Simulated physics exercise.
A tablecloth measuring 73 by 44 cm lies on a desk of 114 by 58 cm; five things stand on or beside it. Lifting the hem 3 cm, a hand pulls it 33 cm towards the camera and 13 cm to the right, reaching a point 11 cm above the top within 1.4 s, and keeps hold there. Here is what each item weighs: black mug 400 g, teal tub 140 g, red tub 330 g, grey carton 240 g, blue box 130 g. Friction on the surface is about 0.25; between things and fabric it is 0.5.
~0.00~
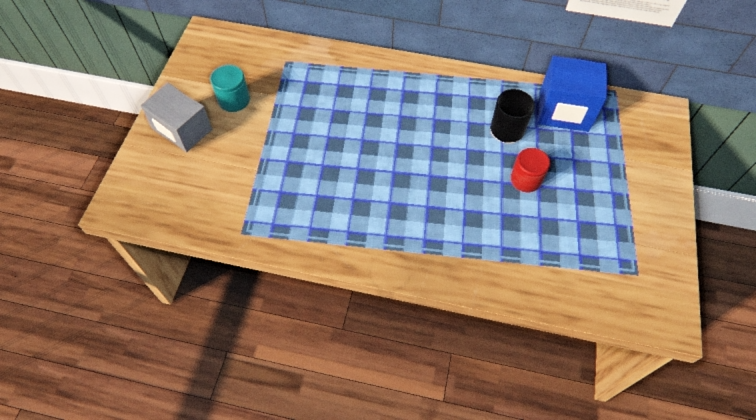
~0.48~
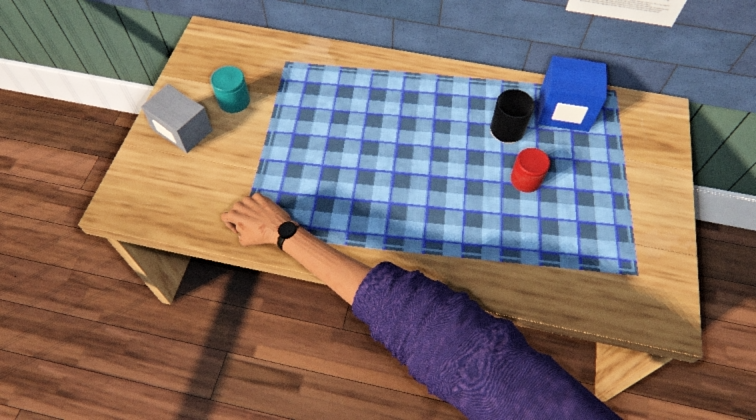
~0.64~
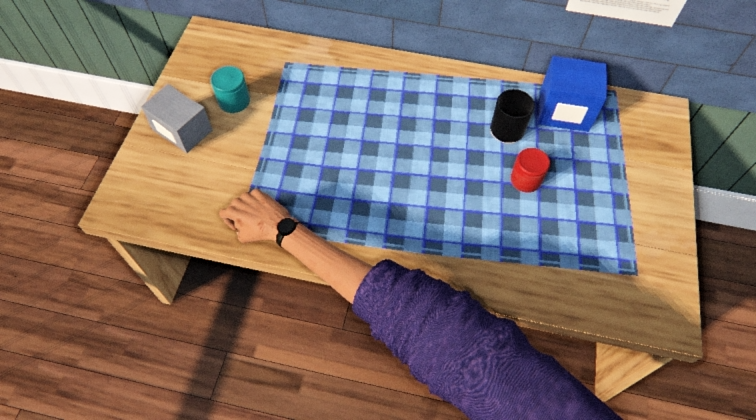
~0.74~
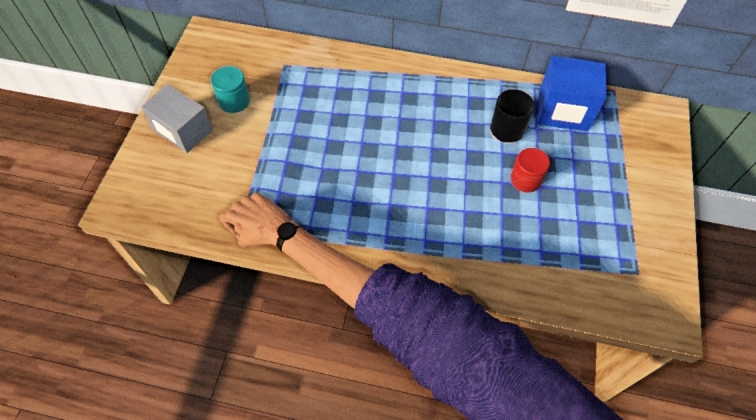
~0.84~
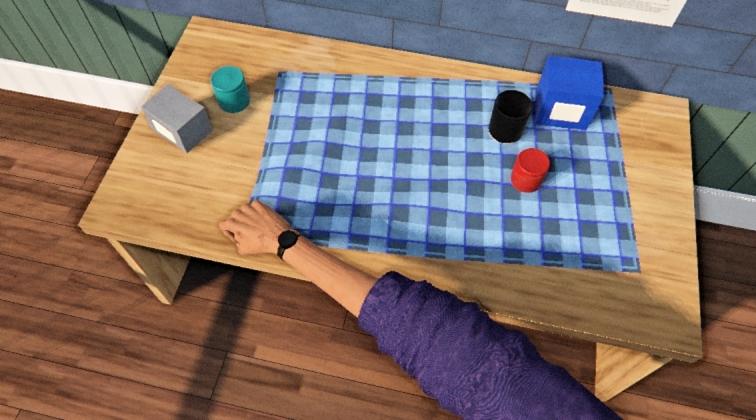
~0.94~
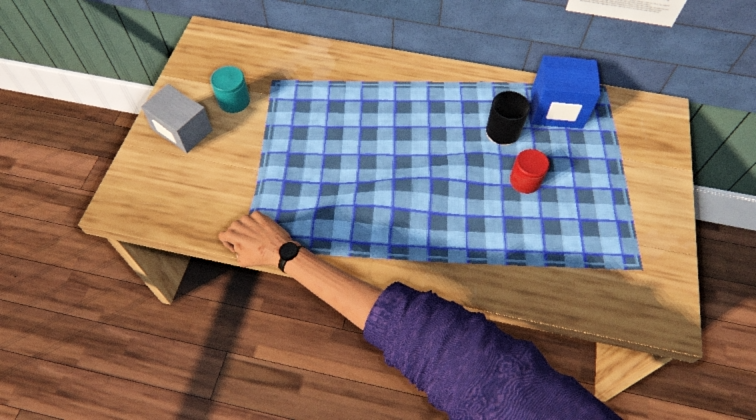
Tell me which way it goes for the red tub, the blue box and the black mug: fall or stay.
Result: The red tub fails to come off, the blue box fails to come off, the black mug fails to come off.
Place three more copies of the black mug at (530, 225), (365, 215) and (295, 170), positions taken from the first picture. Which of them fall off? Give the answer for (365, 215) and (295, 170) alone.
Log, listed order - lost / lost.
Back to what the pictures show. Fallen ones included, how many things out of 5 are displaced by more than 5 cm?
That makes 3.
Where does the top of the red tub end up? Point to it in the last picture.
It stops around pixel (486, 213).
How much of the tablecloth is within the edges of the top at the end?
About 70 per cent.
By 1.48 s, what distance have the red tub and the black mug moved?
Shift - red tub 8 cm, black mug 10 cm.
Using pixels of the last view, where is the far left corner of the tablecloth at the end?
Roughly (174, 238).
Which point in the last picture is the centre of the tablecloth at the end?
Midpoint, last view: Approx. (396, 240).
At 1.2 s, 95 % of the tablecloth is still over the top; blue box 6 cm off its start, black mug 5 cm off its start, red tub 3 cm off its start.
At 1.5 s, 85 % of the tablecloth is still over the top; blue box 13 cm off its start, black mug 12 cm off its start, red tub 8 cm off its start.
At 1.8 s, 75 % of the tablecloth is still over the top; blue box 19 cm off its start at (489, 100), black mug 19 cm off its start at (445, 155), red tub 13 cm off its start at (492, 204).
At 2.0 s, 70 % of the tablecloth is still over the top; black mug 22 cm off its start, blue box 22 cm off its start, red tub 15 cm off its start.
At 3.6 s, 70 % of the tablecloth is still over the top; black mug 22 cm off its start at (437, 166), blue box 22 cm off its start at (480, 107), red tub 15 cm off its start at (486, 213).
